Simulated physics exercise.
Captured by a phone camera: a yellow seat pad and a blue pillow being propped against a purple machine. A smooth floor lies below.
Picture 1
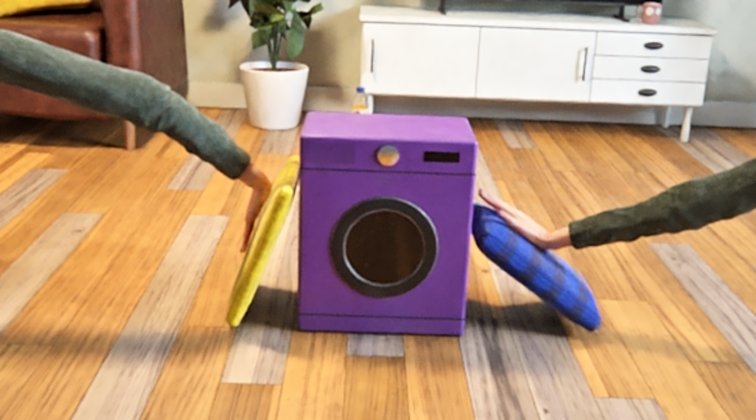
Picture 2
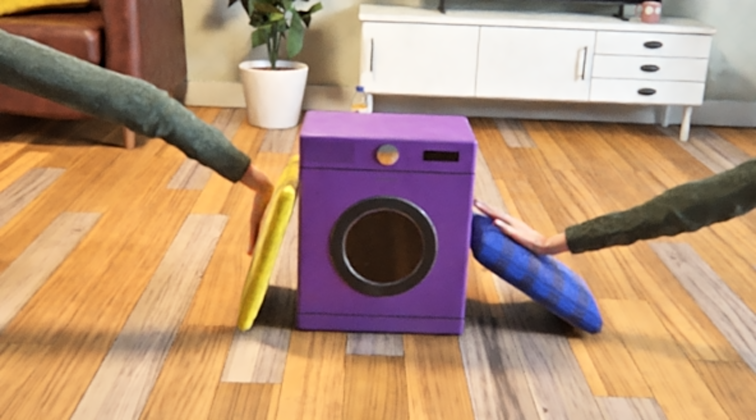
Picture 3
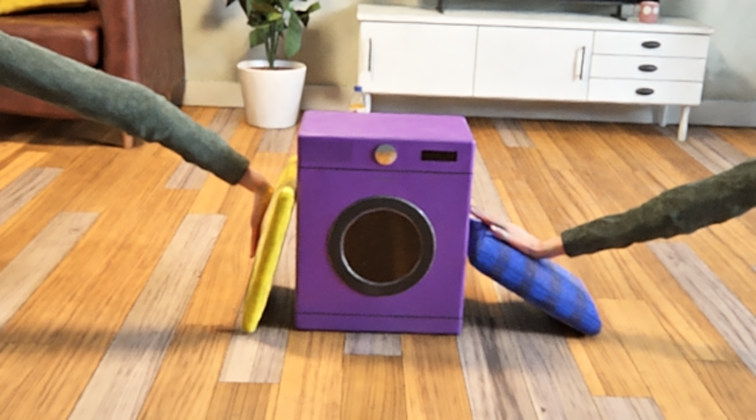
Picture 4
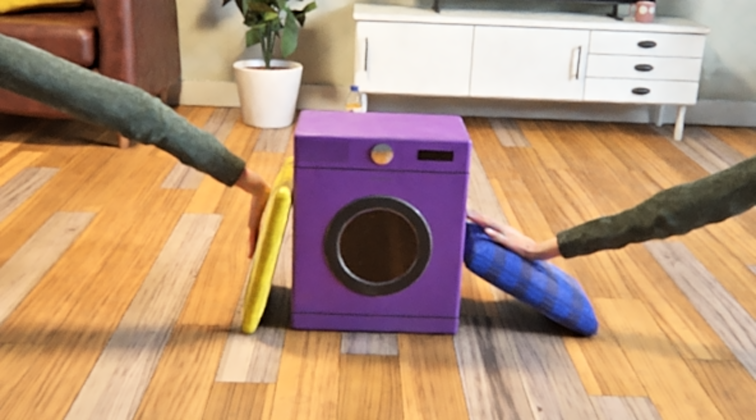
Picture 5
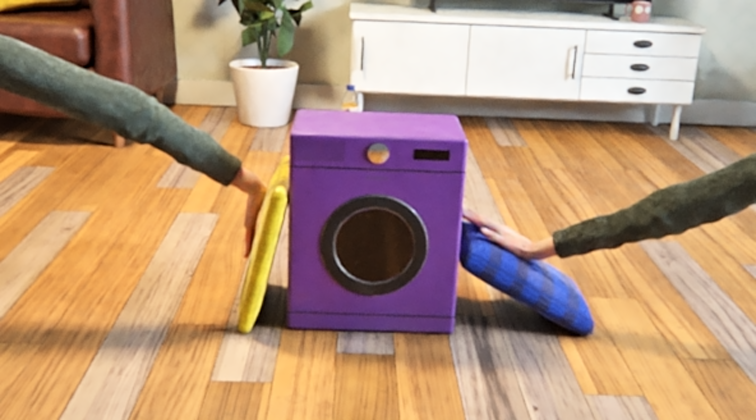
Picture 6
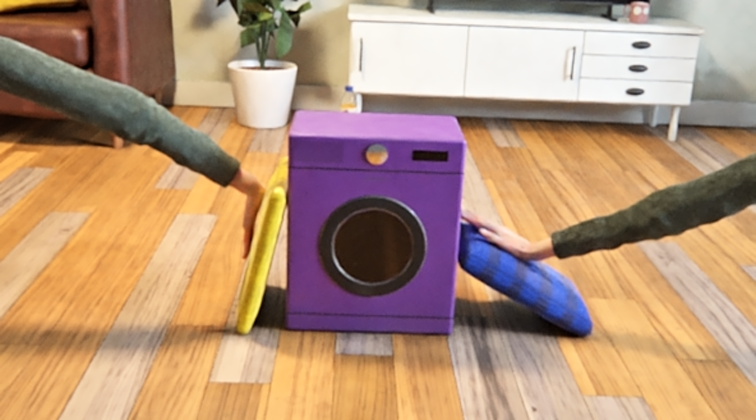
In a living room with a smooth wood-plank floor, seen from the front at a slightly raised angle, a white cabinet and a potted plant stand behind. A purple machine with a round door sits in the middle, a yellow seat pad leaning on its left and a blue pillow slanting on its right. Two hands press them to its sides, the pad's foot shifting slightly inward and the pillow slanting lower early on, then barely moving as the view drifts slightly.
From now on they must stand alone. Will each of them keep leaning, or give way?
In the end the yellow seat pad keeps leaning, the blue pillow gives way.
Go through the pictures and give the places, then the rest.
The first picture shows seat pad foot (232, 323), head (286, 195); pillow foot (595, 326), head (482, 241).
The second picture shows seat pad foot (244, 327); pillow foot (597, 329).
The third picture shows seat pad foot (249, 329); pillow foot (596, 331).
The fourth picture shows seat pad foot (249, 330); pillow foot (593, 331).
The fifth picture shows seat pad foot (245, 330); pillow foot (589, 331).
The sixth picture shows seat pad foot (243, 331), head (278, 196), almost upright; pillow foot (587, 331), head (464, 262), at a low slant.
Then, 0.28 s later than the last view, seat pad against the side near (267, 242); pillow flat on the floor near (524, 302).
Then, 0.50 s later than the last view, seat pad against the side near (267, 242); pillow flat on the floor near (522, 301).
Finally, seat pad against the side near (267, 242); pillow flat on the floor near (522, 301). The yellow seat pad holds its lean and the blue pillow slides down flat.
